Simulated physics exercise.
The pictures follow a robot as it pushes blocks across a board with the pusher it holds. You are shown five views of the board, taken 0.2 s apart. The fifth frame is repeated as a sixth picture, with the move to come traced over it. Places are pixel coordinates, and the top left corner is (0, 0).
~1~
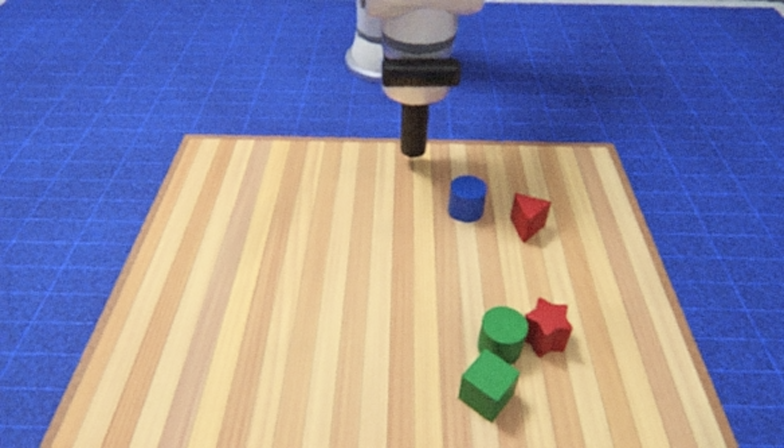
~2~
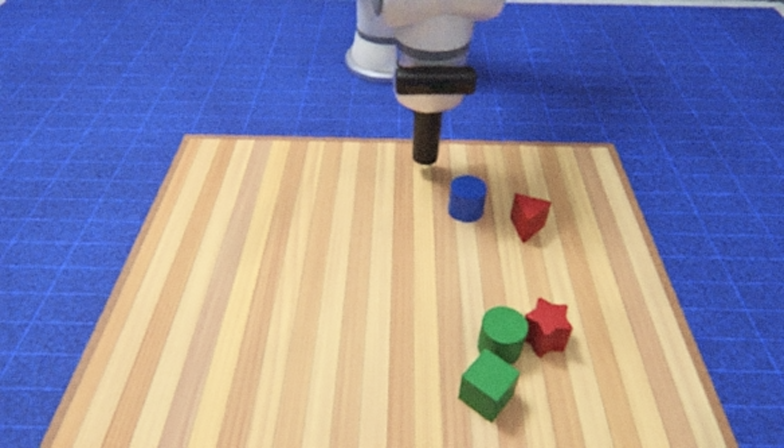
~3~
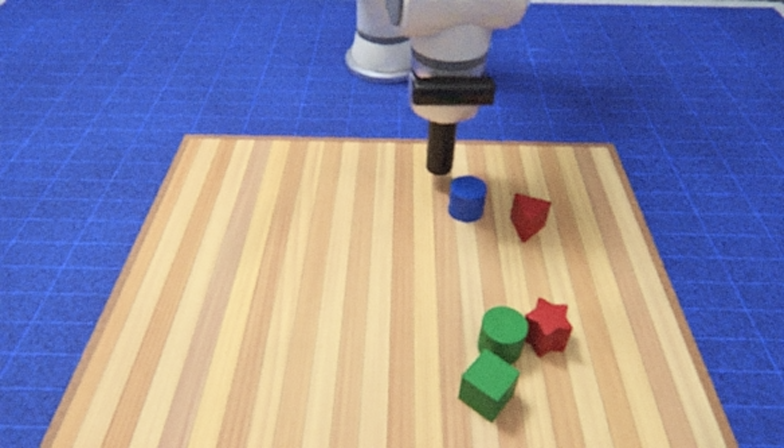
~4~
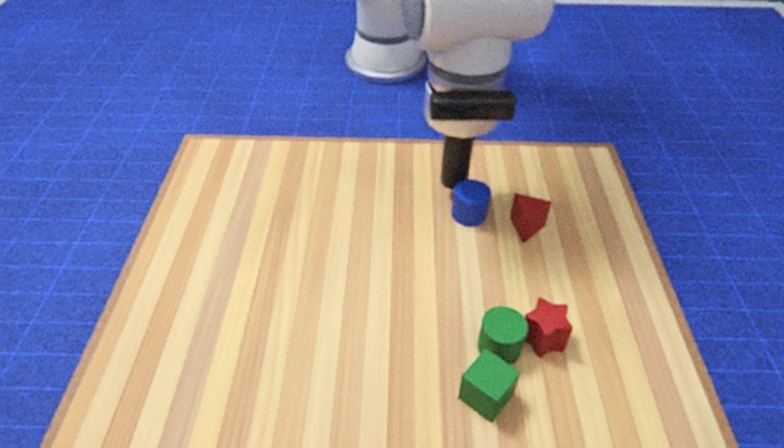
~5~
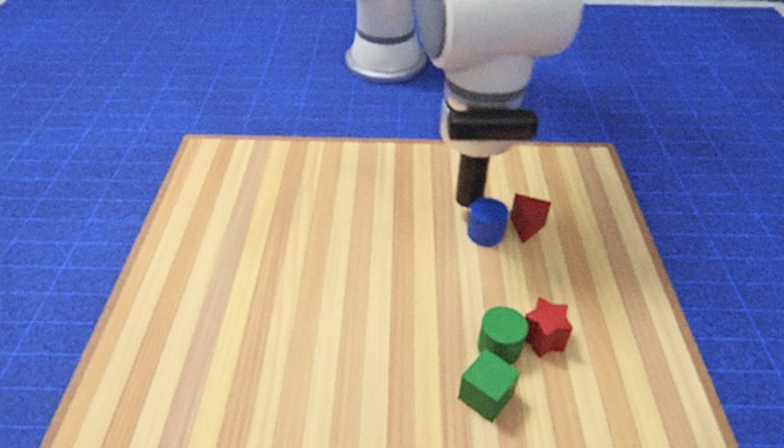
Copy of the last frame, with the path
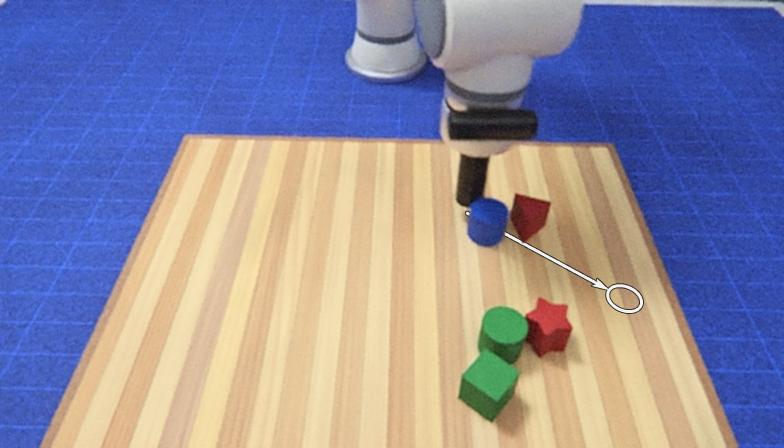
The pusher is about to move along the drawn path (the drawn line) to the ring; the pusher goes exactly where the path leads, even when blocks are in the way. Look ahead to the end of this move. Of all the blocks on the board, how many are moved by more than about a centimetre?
The number of blocks that move over 1 cm is two.
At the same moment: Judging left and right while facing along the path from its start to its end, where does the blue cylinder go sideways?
It is displaced to the right.
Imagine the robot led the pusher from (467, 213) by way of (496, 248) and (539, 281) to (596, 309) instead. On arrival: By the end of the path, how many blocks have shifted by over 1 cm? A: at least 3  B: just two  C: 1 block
Choice C: 1 block.
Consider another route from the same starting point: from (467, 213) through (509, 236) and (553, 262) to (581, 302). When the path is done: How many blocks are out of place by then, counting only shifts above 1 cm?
It's going to be two.
The drawn path runs in a line from (467, 213) to (624, 298).
On the path given first. One third of the way, pusher at (518, 226); blue cylinder at (519, 240); red triangle at (543, 207), turned 30° anticlockwise.
Two thirds of the way, pusher at (572, 255); blue cylinder at (526, 248); red triangle at (546, 207), turned 40° anticlockwise.
At the end, pusher at (630, 286); blue cylinder at (526, 248); red triangle at (546, 207), turned 40° anticlockwise; red star-shaped block not moved.
